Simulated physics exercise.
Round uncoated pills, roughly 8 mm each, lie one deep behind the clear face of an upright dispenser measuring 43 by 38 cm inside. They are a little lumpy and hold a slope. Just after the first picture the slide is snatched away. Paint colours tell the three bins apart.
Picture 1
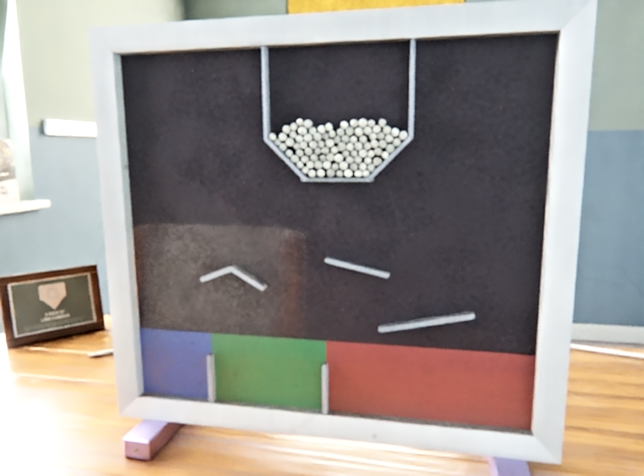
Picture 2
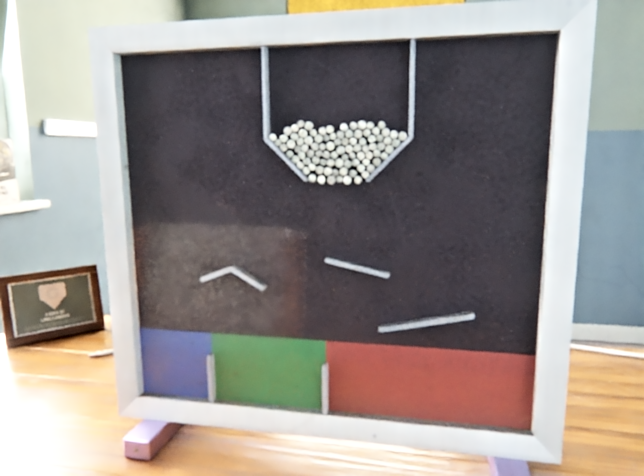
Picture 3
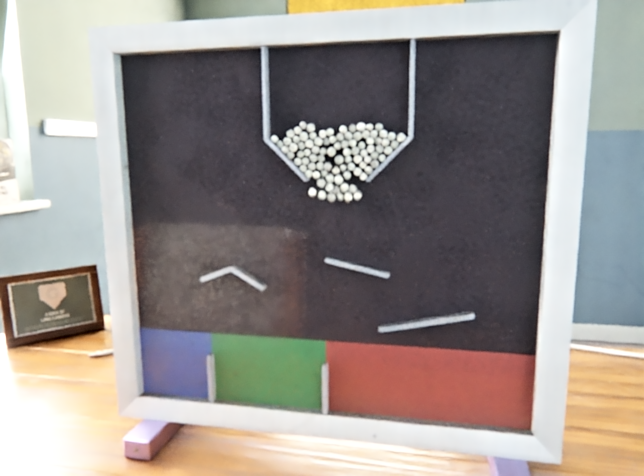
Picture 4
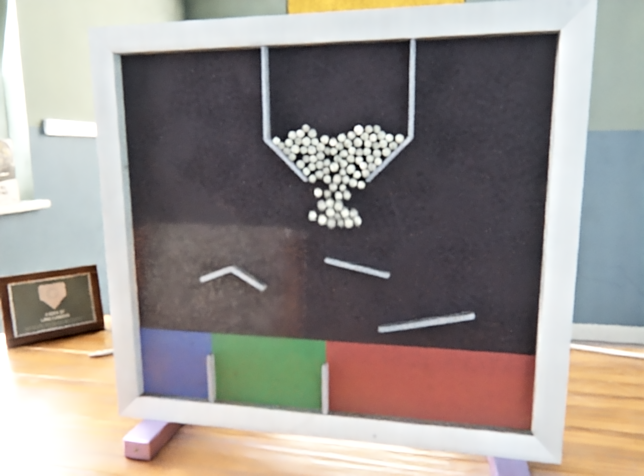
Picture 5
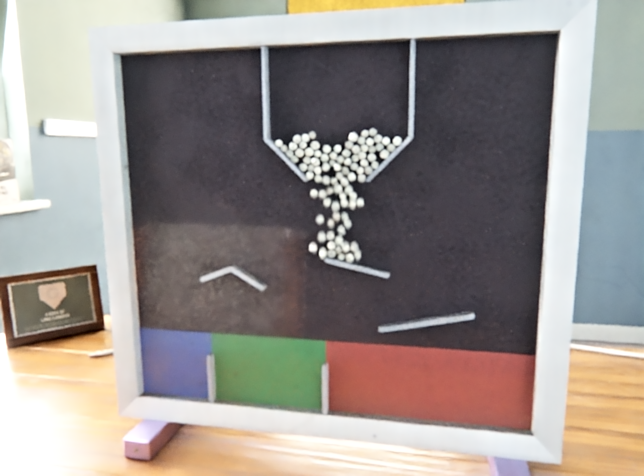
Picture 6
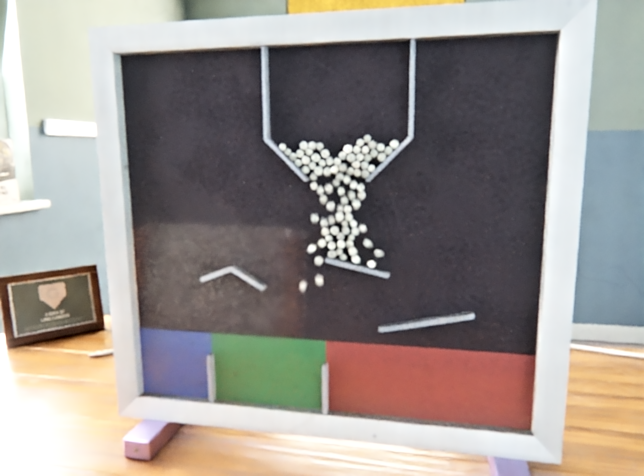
The video shows small round white pieces heaped in a funnel inside an upright framed panel; its bottom slide disappears, and they pour through the gap onto a slanted bar, some dropping past its left end above coloured bins.
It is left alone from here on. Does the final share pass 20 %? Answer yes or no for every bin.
Red yes, blue no, green yes.
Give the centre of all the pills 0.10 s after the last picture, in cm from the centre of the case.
Some 2 cm right and 1 cm below.
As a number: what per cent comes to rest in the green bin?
About 45 per cent.
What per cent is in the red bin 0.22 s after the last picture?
Some 0 per cent.
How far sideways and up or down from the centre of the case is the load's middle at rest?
Some 2 cm right and 15 cm below.
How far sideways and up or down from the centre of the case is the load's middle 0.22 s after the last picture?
Some 3 cm right and 7 cm below.
Then, 0.10 s later than the last picture, the pills' middle is 2 cm right of and 1 cm below the centre; green 5 %.
Then, 0.22 s later than the last picture, the pills' middle is 3 cm right of and 7 cm below the centre; green 25 %.
Then, 0.45 s later than the last picture, the pills' middle is 2 cm right of and 11 cm below the centre; red 10 %, green 45 %.
At rest 1.8 s after the last picture, red 30 %, blue 0 %, green 45 %, elsewhere 25 %.
